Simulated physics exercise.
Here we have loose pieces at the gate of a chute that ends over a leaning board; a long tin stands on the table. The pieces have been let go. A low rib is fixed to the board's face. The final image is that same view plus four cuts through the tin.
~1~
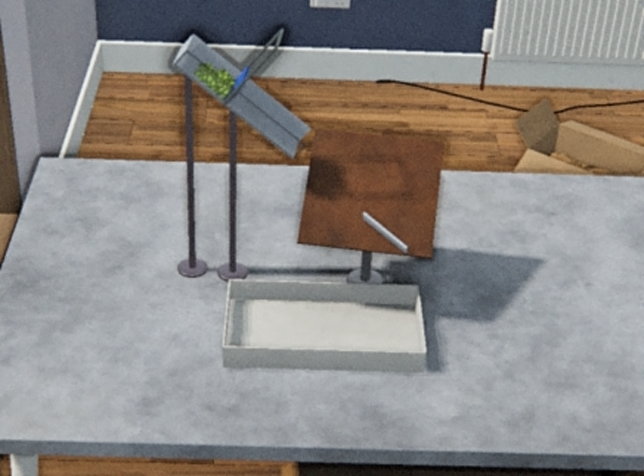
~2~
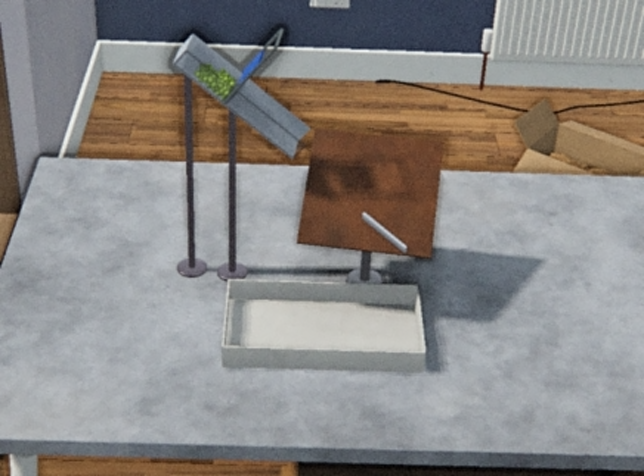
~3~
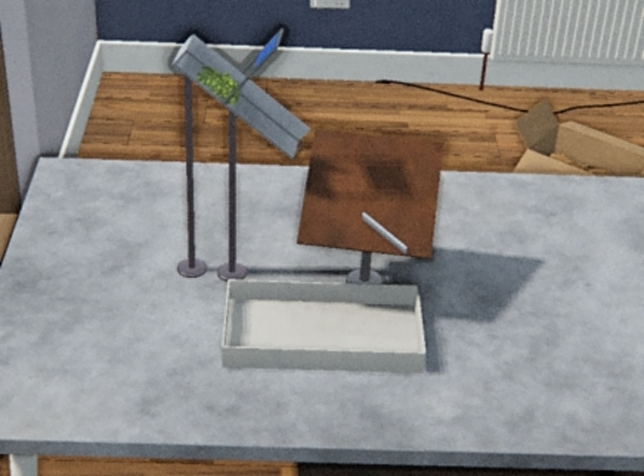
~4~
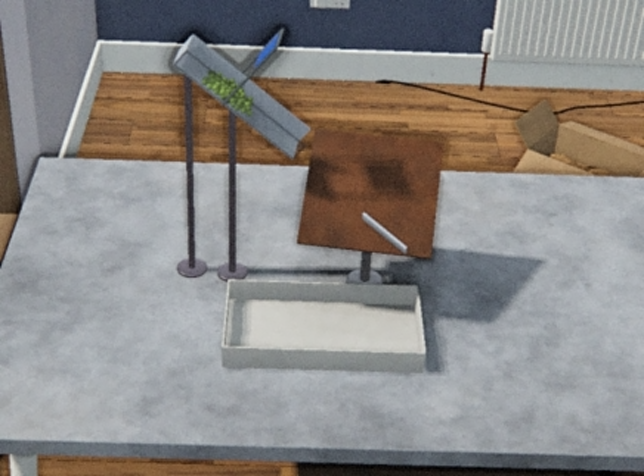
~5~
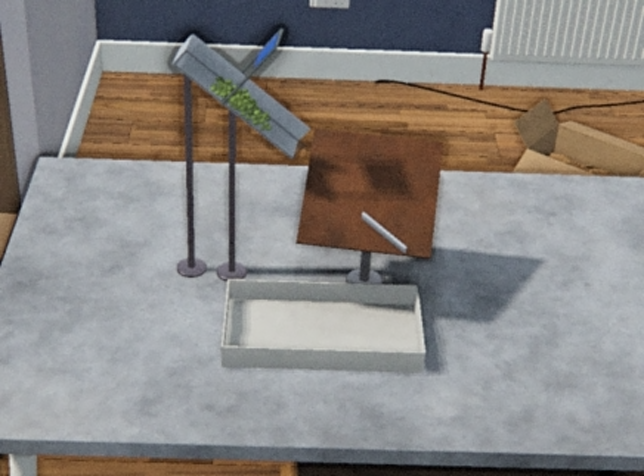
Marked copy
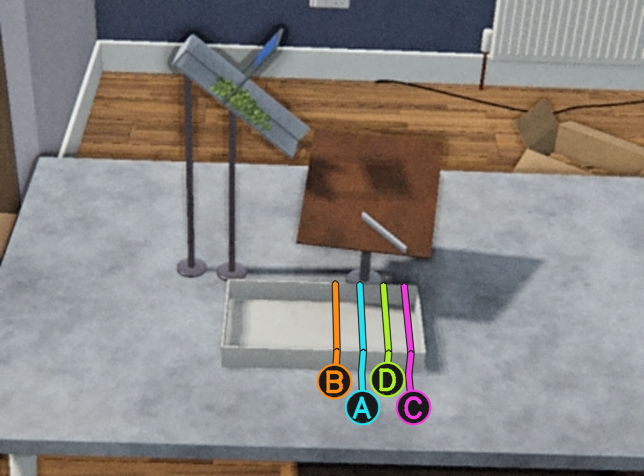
Small green pieces slide down a sloping grey chute to the right after its blue gate opens.
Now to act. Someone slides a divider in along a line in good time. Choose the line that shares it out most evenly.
A works best here.
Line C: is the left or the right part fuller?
Left.
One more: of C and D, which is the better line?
The answer is D.
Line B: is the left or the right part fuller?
The right side.
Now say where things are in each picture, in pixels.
In the first frame, load behind the gate near (220, 77), dried peas; lip of the chute near (296, 150), sloping fairly steeply.
In the second frame, middle of the board near (371, 191), tilted fairly steeply; middle of its low edge near (363, 250); of its high edge near (379, 135).
In the third frame, front corners of the tin near (223, 347) and (425, 353), empty; front of the load near (236, 100).
In the fourth frame, middle of the load near (232, 93); its front near (250, 113), close to a third of the way to the lip; rib from (363, 213) to (406, 248).
In the fifth frame, middle of the load near (243, 98); its front near (269, 128), close to two thirds of the way to the lip.
On the marked copy, line A crosses the front rim at (363, 351); line B crosses the front rim at (336, 350); line C crosses the front rim at (410, 352); line D crosses the front rim at (388, 351).
Choosing A, of what is caught, close to a third on the left of the divider, close to two thirds on the right.
Choosing B, of what is caught, a small share on the left of the divider, the bulk on the right.
Choosing C, of what is caught, all but a few on the left of the divider, a small share on the right.
Choosing D, of what is caught, the bulk on the left of the divider, close to a quarter on the right.
